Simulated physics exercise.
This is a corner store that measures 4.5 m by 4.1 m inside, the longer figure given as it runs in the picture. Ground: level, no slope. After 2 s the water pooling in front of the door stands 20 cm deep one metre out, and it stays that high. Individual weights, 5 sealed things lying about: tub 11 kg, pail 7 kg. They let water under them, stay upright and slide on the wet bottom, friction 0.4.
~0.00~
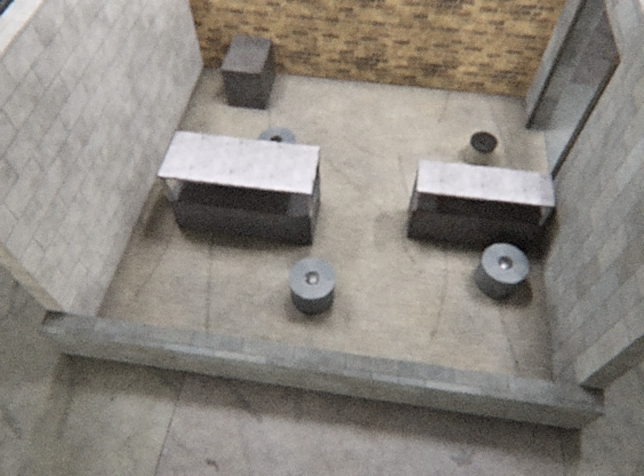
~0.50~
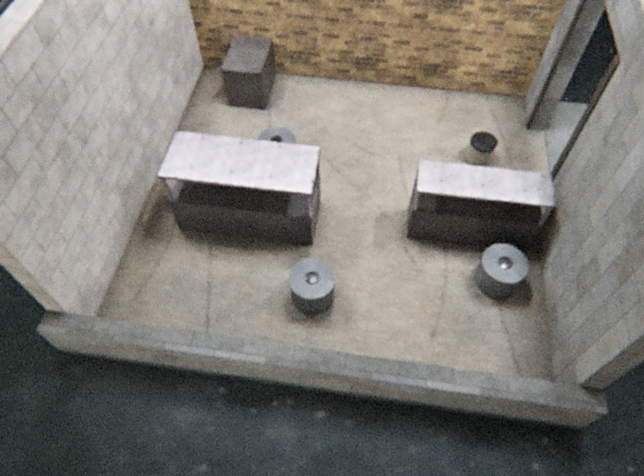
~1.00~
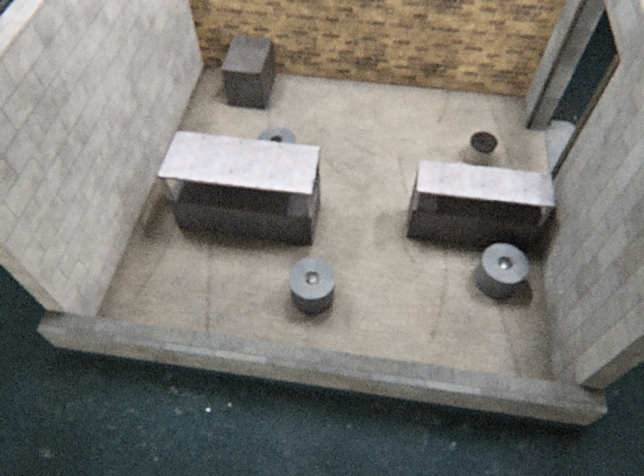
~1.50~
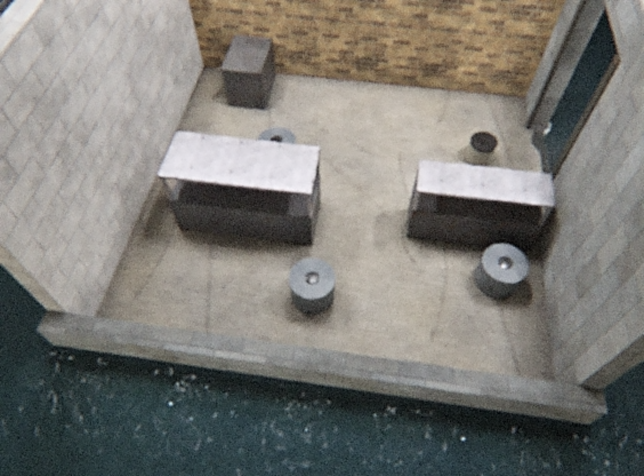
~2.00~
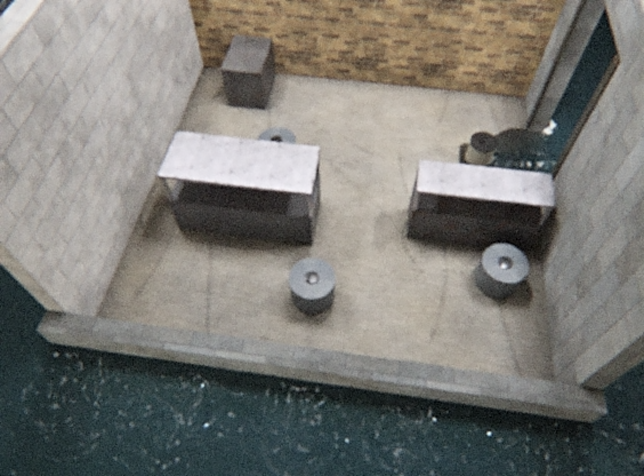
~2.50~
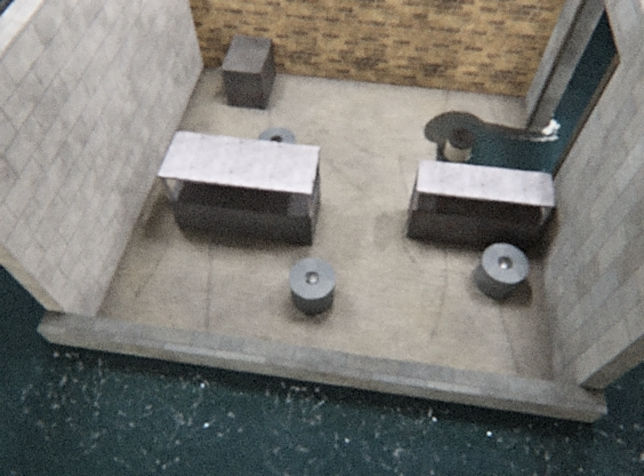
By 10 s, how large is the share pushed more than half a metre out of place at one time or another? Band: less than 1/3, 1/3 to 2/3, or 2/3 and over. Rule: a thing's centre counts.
Band: 1/3 to 2/3.
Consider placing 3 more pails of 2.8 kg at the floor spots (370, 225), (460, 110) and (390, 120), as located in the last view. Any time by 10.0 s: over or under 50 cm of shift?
Note, in order of listing: Stays below the threshold, crosses the threshold, crosses the threshold.
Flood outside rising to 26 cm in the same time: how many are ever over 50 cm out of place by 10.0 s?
Count: 4.
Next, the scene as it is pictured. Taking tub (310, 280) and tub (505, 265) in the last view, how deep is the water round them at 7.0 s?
Some 2 cm at the first, some 1 cm at the second.
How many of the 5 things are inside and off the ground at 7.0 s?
I get 3.
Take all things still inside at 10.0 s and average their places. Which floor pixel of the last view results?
Close to pixel (271, 179).
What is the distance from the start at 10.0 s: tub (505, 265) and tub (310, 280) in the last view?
One is off by 0 cm, the other by 0 cm, in the order asked.
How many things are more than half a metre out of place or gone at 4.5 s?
By then 1.
After 3.5 s 1 of 5 are over 50 cm from their spots; 0 afloat.
After 4.5 s 1 of 5 are over 50 cm from their spots; 0 afloat.
After 7.0 s 3 of 5 are over 50 cm from their spots; 3 afloat.
After 10.0 s 3 of 5 are over 50 cm from their spots, and 3 have been at some point; 3 afloat.
